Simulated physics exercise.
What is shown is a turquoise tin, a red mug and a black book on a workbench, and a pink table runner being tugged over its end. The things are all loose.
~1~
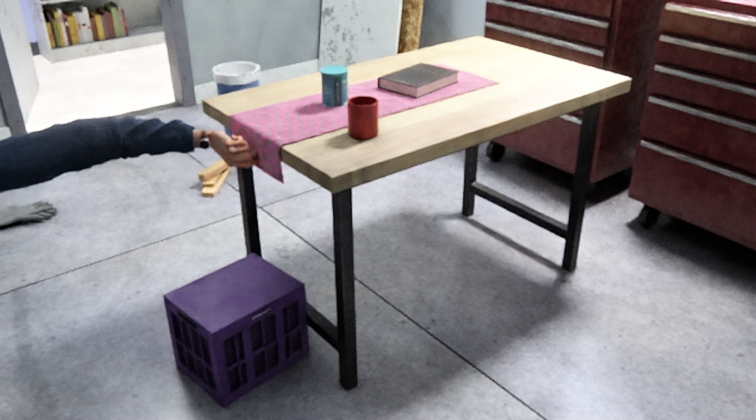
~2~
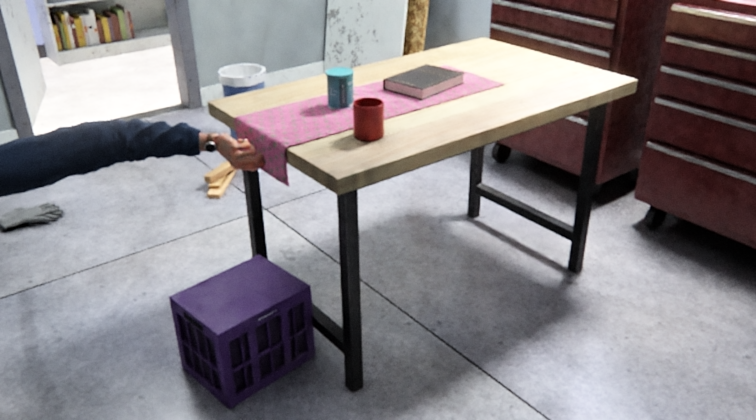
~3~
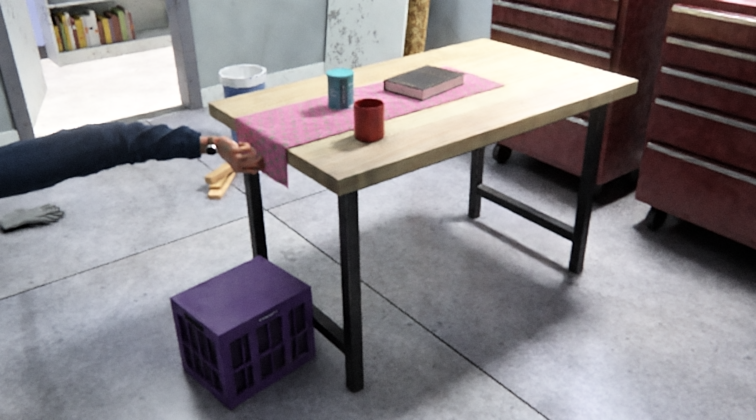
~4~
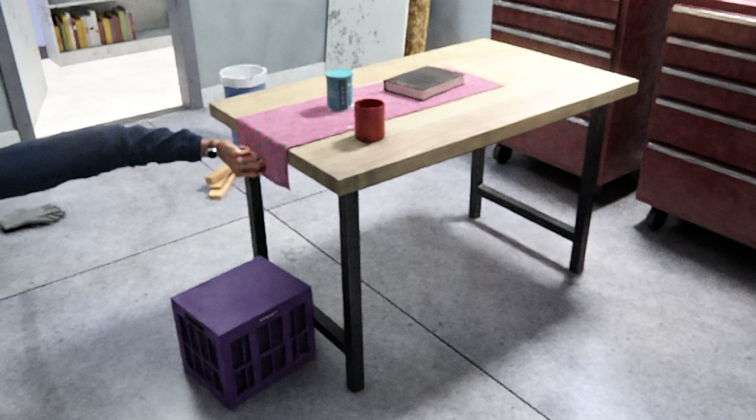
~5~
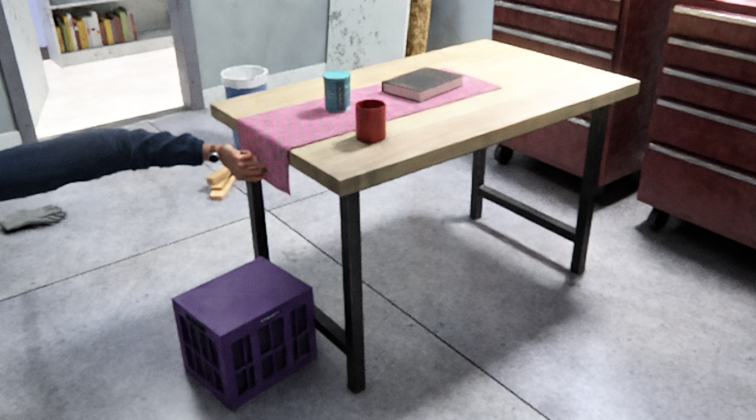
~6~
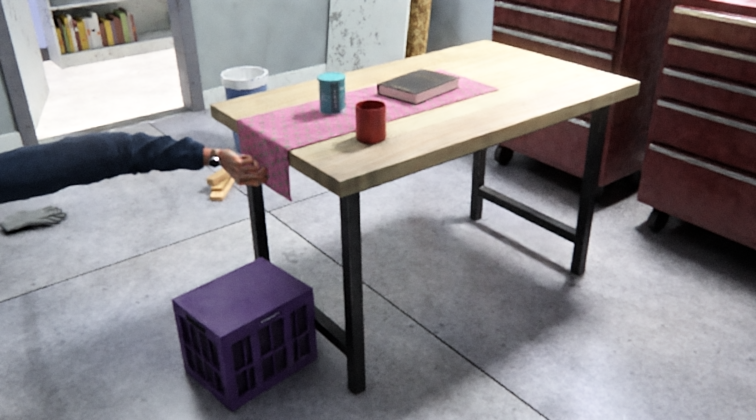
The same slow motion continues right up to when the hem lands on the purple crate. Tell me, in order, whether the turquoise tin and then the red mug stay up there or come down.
First to last, the turquoise tin comes down, the red mug stays up there.
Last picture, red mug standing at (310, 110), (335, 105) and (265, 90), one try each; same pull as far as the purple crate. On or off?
At the first place it ends up off, at the second it ends up off, and at the third it does not leave.
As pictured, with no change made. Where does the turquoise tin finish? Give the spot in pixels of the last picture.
Middle: (224, 266).
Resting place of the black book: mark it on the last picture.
Close to (334, 109).
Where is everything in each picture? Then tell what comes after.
Table runner end (284, 184); turquoise tin (334, 70); red mug (363, 101); black book (419, 74); top of the crate (229, 306), in the first picture.
Table runner end (289, 187), far hem (505, 85); red mug (368, 102); red mug stands beside the cloth, in the second picture.
Table runner end (288, 189); turquoise tin (340, 72), in the third picture.
Table runner end (290, 191), far hem (505, 86); red mug (369, 103), in the fourth picture.
Table runner end (291, 196); turquoise tin (337, 74), in the fifth picture.
Table runner end (292, 202), far hem (500, 90); turquoise tin (332, 76); red mug (371, 105); top of the crate (238, 310), in the sixth picture.
Then, 0.40 s after the last picture, hem going down; tin carried along near (310, 100); mug unmoved.
Then, 1.08 s after the last picture, hem going down; tin carried along near (271, 109); mug unmoved.
Then, 1.70 s after the last picture, hem on the crate; tin down below near (224, 266); mug unmoved.
At rest, hem on the crate; tin down below near (224, 266); mug unmoved. The turquoise tin falls off and the red mug remains up there.
